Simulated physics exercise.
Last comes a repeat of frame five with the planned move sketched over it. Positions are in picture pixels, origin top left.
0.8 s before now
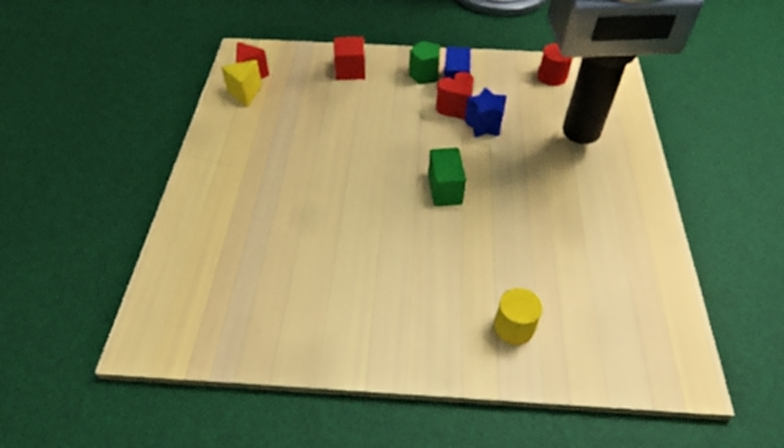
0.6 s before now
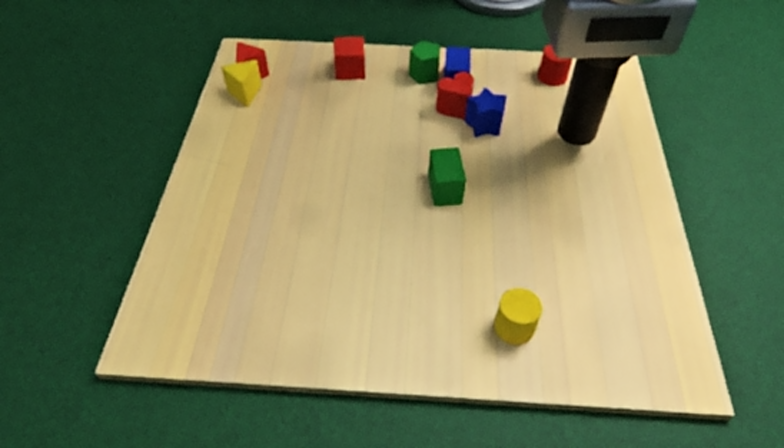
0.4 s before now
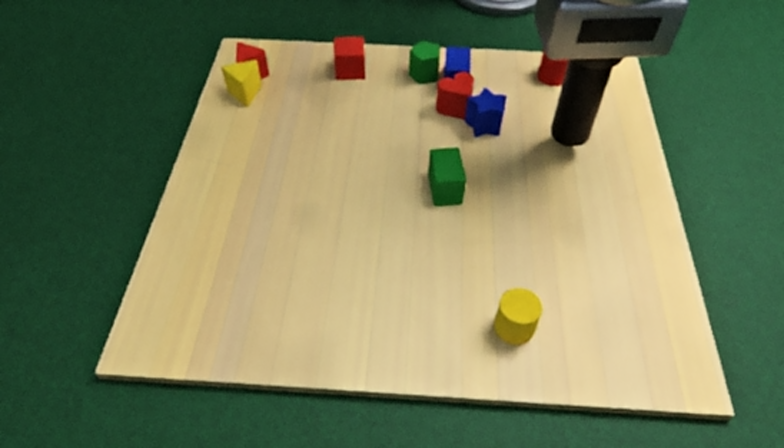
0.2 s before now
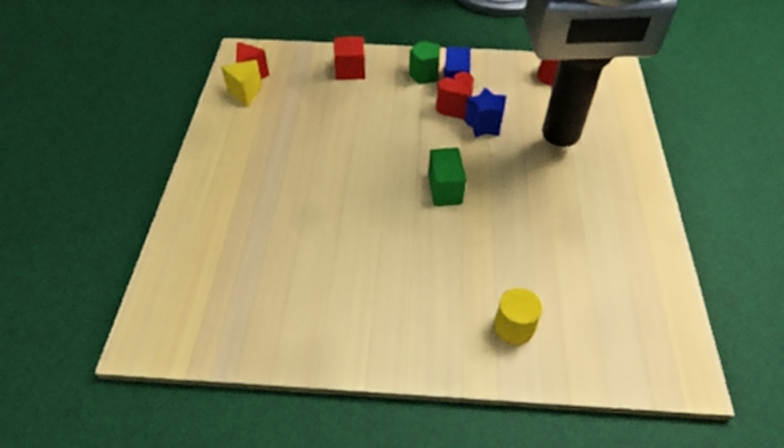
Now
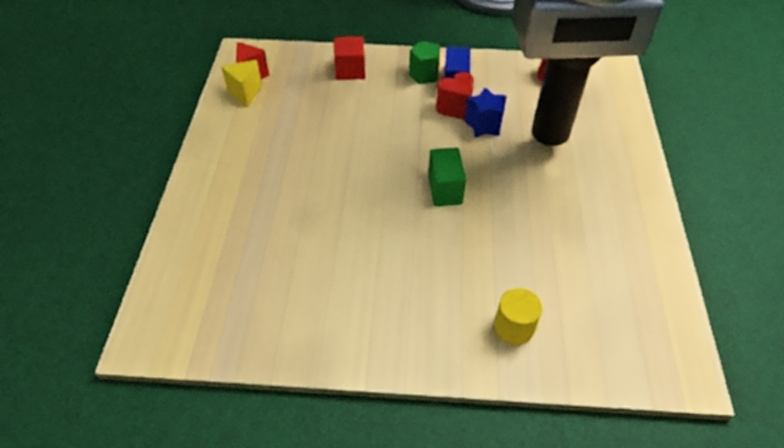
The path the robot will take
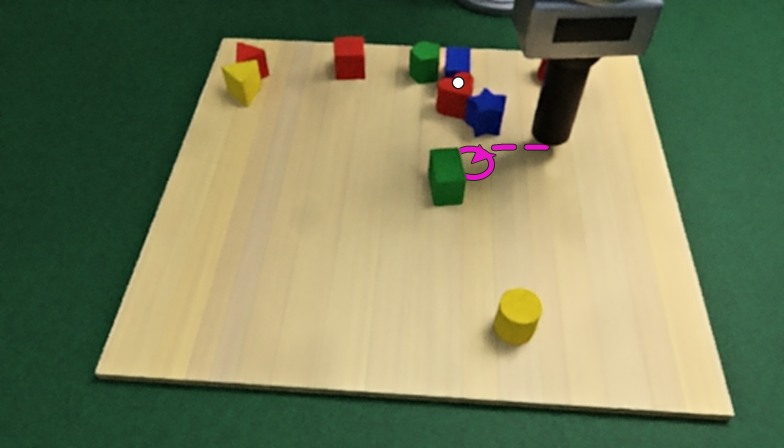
A dark bar hanging from a grey machine part slides slowly a short way left over the upper right of a pale wooden board, seen from above on a green surface by a still camera. Red, blue, green and yellow blocks sit mostly along the far edge, with a green block near the middle and a yellow cylinder nearer the front. The bar touches none of them, and every block stays put.
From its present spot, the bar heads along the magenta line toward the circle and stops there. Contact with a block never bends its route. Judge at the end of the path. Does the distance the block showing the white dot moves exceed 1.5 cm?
I believe not.
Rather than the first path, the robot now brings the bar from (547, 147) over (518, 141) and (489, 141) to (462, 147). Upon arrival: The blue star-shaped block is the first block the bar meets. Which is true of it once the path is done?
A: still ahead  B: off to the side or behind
The correct letter is B.
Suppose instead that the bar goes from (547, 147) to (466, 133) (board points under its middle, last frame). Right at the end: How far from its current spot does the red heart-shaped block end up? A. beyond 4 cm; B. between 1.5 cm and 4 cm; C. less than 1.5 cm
B.
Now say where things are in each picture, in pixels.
The first picture shows tip of the bar at (581, 132), middles of tops, green oblong at (448, 164), red heart-shaped block at (458, 83), blue star-shaped block at (489, 100).
The second picture shows bar at (576, 133), nothing pushed.
The third picture shows bar at (569, 134), nothing pushed.
The fourth picture shows bar at (561, 135), nothing pushed.
The fifth picture shows bar at (550, 134), green oblong at (448, 164), red heart-shaped block at (458, 83), blue star-shaped block at (489, 100).
The line goes from (547, 147) through (518, 147) and (491, 149) to (472, 163); the dot is on the red heart-shaped block.
The first path, step by step. Halfway along, bar at (506, 134); blue star-shaped block at (483, 99).
At the end, bar at (474, 150); green oblong unmoved; red heart-shaped block at (451, 80), turned 25° clockwise; blue star-shaped block at (470, 101), turned 15° clockwise.
